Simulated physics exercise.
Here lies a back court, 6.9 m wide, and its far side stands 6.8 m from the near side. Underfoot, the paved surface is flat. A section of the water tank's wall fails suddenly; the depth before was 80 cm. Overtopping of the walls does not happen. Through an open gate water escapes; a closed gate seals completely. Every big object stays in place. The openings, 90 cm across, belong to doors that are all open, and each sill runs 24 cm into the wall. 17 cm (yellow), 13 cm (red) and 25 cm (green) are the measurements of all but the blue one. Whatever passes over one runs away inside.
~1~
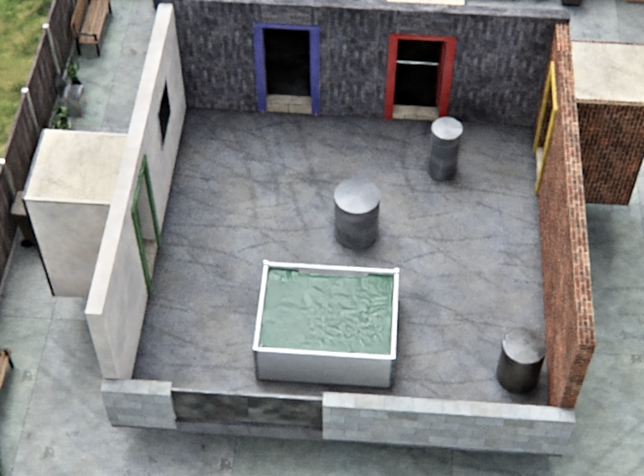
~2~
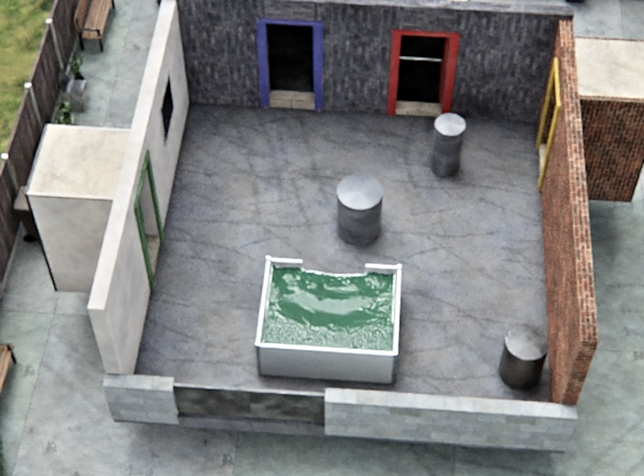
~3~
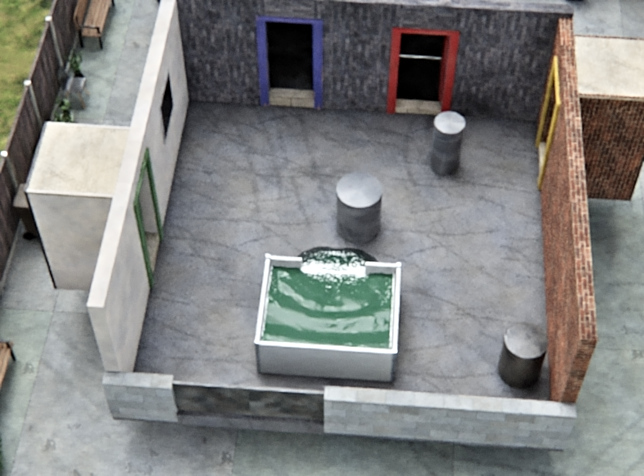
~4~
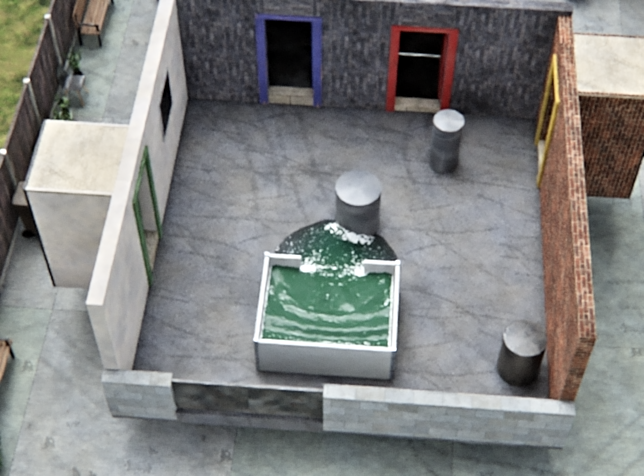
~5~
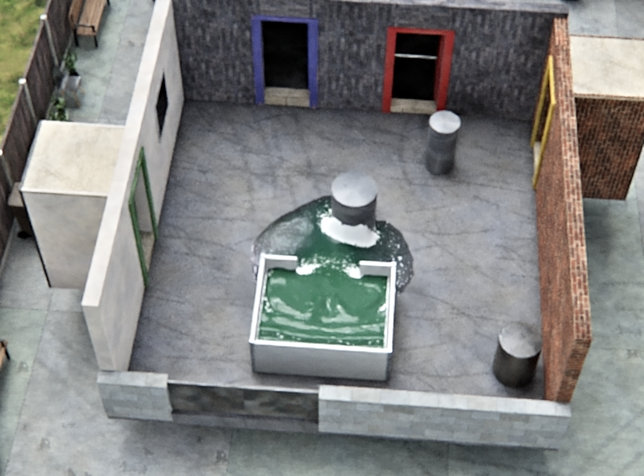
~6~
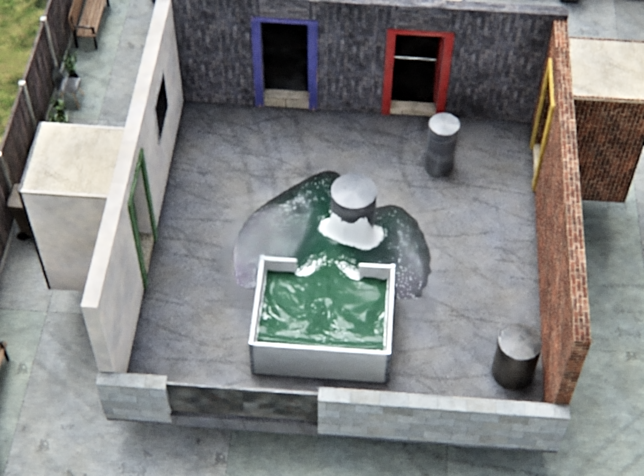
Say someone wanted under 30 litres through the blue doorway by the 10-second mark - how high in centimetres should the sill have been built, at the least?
They should have built it at least 14.5 cm high.
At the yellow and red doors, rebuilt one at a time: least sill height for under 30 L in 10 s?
About 8.5 cm at yellow and 10.0 cm at red.
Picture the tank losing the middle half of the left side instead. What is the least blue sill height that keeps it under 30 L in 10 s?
Some 8.5 cm.
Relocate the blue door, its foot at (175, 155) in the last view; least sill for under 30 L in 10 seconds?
Minimum: Close to 14.0 cm.
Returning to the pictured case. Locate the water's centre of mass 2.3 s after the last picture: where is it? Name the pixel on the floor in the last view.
(328, 243).
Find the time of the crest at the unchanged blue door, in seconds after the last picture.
Roughly at 1.4 s.
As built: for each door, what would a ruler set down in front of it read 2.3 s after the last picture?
Door by door, in centimetres - yellow 13, red 5, blue 15, green 1.
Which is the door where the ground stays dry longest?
Last: Green.
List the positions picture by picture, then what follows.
The first frame shows still water, 80 cm deep, in the water tank at (328, 312); the blue door at (288, 76) is dry.
In the second frame, water pours out on the far side and has run 0.3 m, to a hidden place; about 12 cm deep outside, 80 cm at the back.
In the third frame, the gap is on the far side, the front 0.9 m out at (316, 251); the back of the water tank holds 79 cm.
In the fourth frame, the gap is on the far side, the front 1.5 m out at (328, 223); the back of the water tank holds 73 cm.
In the fifth frame, the front is at (326, 199), 2.1 m from the gap on the far side; 3.6 m2 of floor is wet, 66 cm left at the back.
In the sixth frame, the front is at (328, 174), 2.7 m from the gap on the far side; 5.4 m2 of floor is wet, 68 cm left at the back; 1.9 m in a straight line remain to the blue door at (286, 71).
Then, 0.7 s after the last picture water covers 30 % of the floor, deepest (51 cm) near (345, 246); 6 cm at the blue door, 0 litres in over its 23 cm sill.
Then, 2.3 s after the last picture water covers 55 % of the floor, deepest (32 cm) near (345, 246); 15 cm at the blue door, 1 litre in over its 23 cm sill.
Then, 9.3 s after the last picture water covers 95 % of the floor, deepest (14 cm) near (538, 335); 7 cm at the blue door, 1 litre in over its 23 cm sill.
At the blue door as built, the water peaked near 22 cm, 1.3 s after the last picture.
Run again over the same 10 s with other heights there, 43 litres in over 13.5 cm, 8 litres over 18.5 cm. The limit of 30 litres is kept from about 14.5 cm up.
